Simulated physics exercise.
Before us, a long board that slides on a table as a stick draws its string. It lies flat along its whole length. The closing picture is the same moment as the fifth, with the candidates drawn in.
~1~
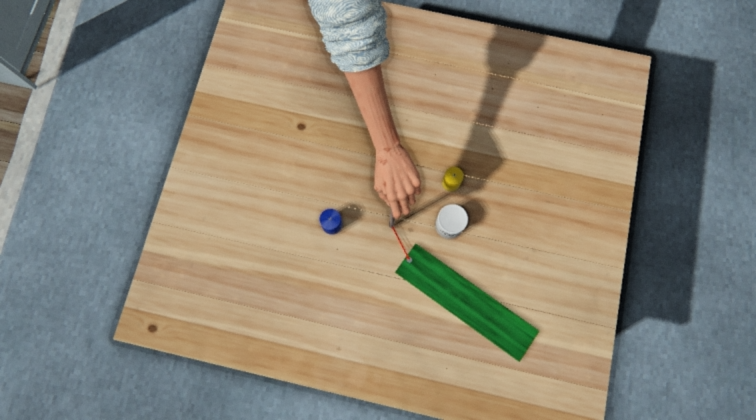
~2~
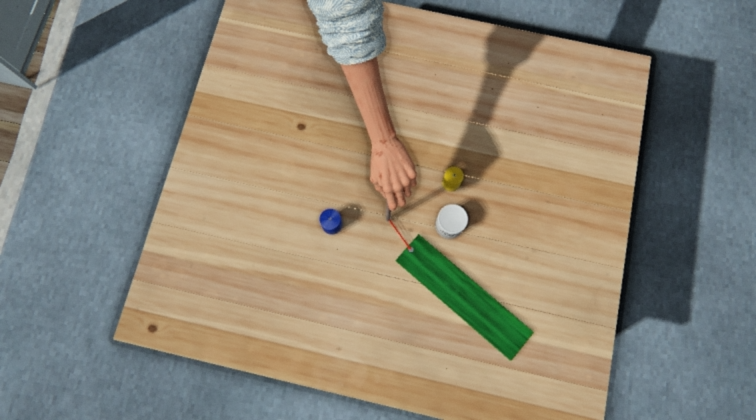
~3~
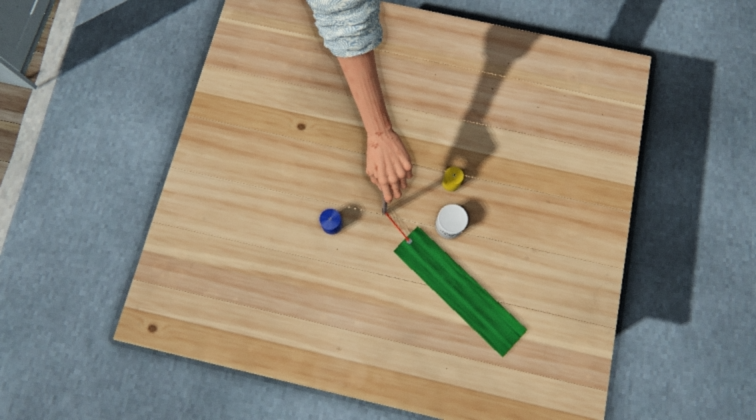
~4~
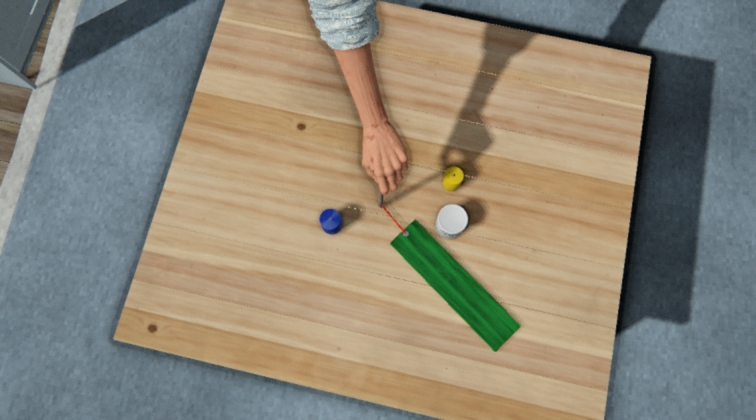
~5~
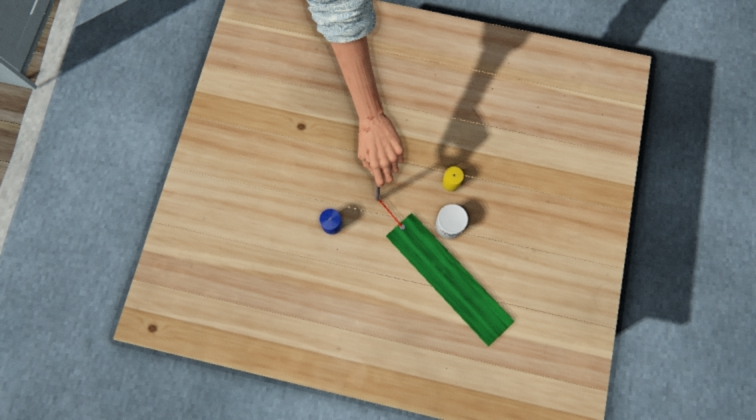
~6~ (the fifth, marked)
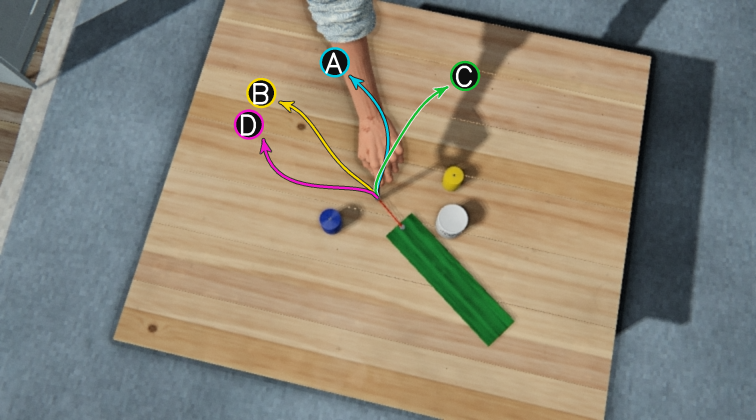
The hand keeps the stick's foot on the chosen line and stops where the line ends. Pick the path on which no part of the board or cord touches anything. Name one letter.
Line B does it.
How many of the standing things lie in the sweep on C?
In all, two.
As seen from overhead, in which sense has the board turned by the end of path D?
It turns anticlockwise.
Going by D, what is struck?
It is the blue candle.
On the marked copy, A from (378, 198) via (387, 127) to (350, 77); B from (378, 198) via (326, 145) to (280, 103); C from (378, 198) via (404, 132) to (447, 87); D from (378, 198) via (304, 184) to (263, 140).
Following B. Soon after the start, foot of the stick (340, 164), middle of the board (413, 239).
Later, foot of the stick (311, 124), middle of the board (377, 199).
In the end, foot of the stick (277, 102), middle of the board (349, 170); nothing has been touched.
As for the rest, A meets the white jar; C meets the yellow candle and white jar; D meets the blue candle.
